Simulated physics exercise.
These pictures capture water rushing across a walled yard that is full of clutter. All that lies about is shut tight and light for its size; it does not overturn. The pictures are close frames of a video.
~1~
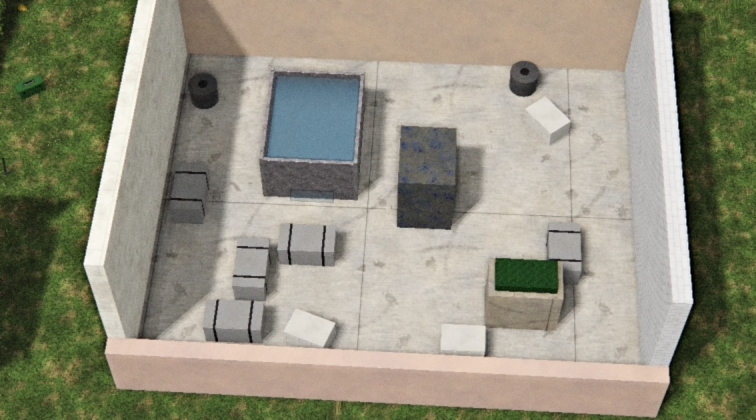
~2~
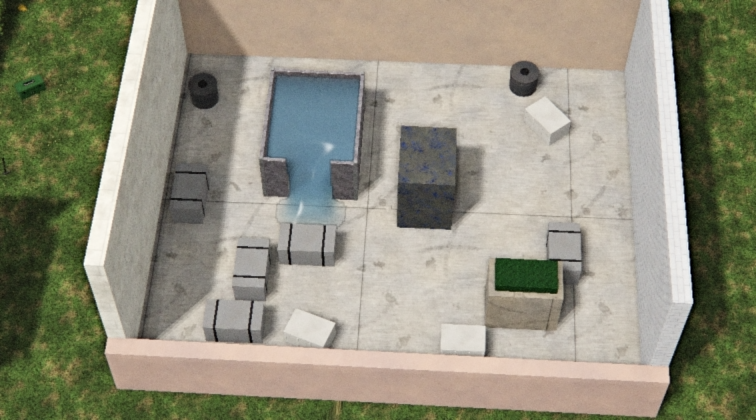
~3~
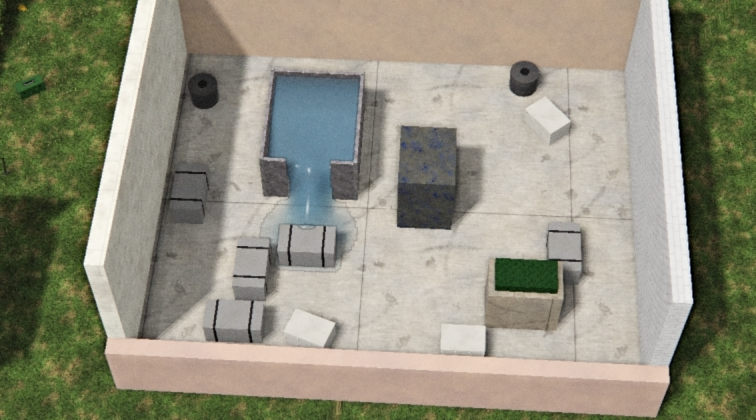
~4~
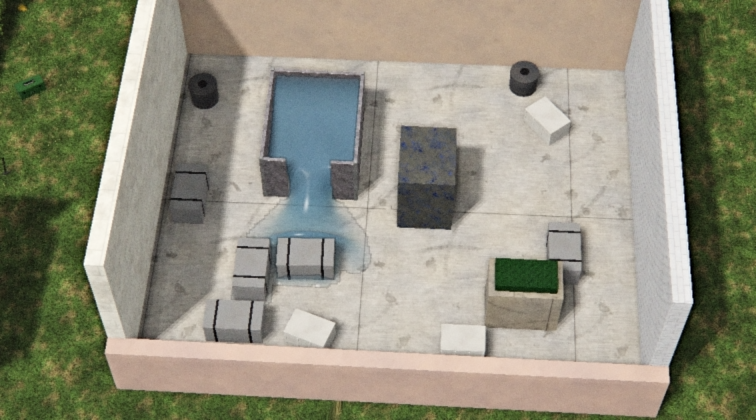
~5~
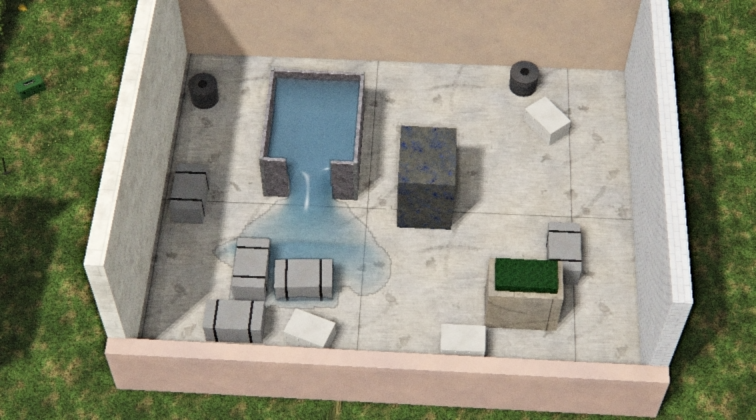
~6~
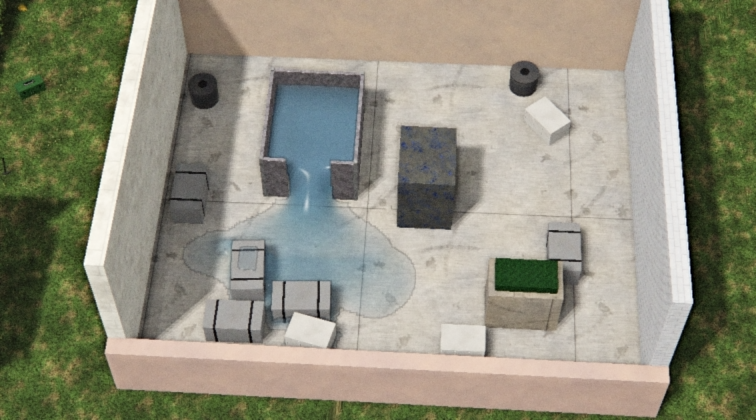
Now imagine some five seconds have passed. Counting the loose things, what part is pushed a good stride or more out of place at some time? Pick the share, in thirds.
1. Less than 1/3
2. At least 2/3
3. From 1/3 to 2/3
(3) From 1/3 to 2/3.
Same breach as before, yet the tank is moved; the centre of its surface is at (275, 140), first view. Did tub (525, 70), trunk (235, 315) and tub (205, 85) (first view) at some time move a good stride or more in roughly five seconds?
Not far, Far enough, Not far.
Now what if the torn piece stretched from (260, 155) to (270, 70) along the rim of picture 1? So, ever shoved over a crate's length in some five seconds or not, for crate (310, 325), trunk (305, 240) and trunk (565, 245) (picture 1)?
Results in order: Moved that far / stayed within it / stayed within it.
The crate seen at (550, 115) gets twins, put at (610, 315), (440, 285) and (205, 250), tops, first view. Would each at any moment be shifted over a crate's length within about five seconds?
In sequence: Knocked well away; knocked well away; knocked well away.
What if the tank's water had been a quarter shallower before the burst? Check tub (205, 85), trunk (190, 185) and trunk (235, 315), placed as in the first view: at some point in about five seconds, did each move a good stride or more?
Item by item: Missed the mark, then missed the mark, then cleared the mark.
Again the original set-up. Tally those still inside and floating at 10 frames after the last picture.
Well, I'd say 5.
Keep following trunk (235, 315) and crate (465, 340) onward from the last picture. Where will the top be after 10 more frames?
The first top is close to (193, 331) and the second close to (518, 345).
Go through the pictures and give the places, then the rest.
In the first frame, a trunk at (307, 238) rests on the ground; a trunk at (251, 262), on the bottom; 0 of 10 have shifted.
In the second frame, a trunk at (307, 238), on the bottom; a trunk at (251, 262), on the bottom; 0 of 10 have shifted.
In the third frame, a trunk at (307, 239), on the bottom; a trunk at (251, 262), on the bottom; 0 of 10 have shifted.
In the fourth frame, a trunk at (306, 252), on the bottom, close to its start; a trunk at (251, 262), on the bottom; 1 of 10 have shifted.
In the fifth frame, a trunk at (304, 273), on the bottom, a stride from its start; a trunk at (251, 262), on the bottom; 1 of 10 have shifted.
In the sixth frame, a trunk at (301, 295), on the bottom, a stride from its start; a trunk at (248, 265) rests on the ground, close to its start; 2 of 10 have shifted.
A moment on, 1 of 10 are well off their spots; 0 afloat.
Next, 4 of 10 are well off their spots; 5 afloat.
Later, 4 of 10 are well off their spots; 5 afloat.
In the end, 5 of 10 are well off their spots, and 5 have been at some point; 4 afloat.
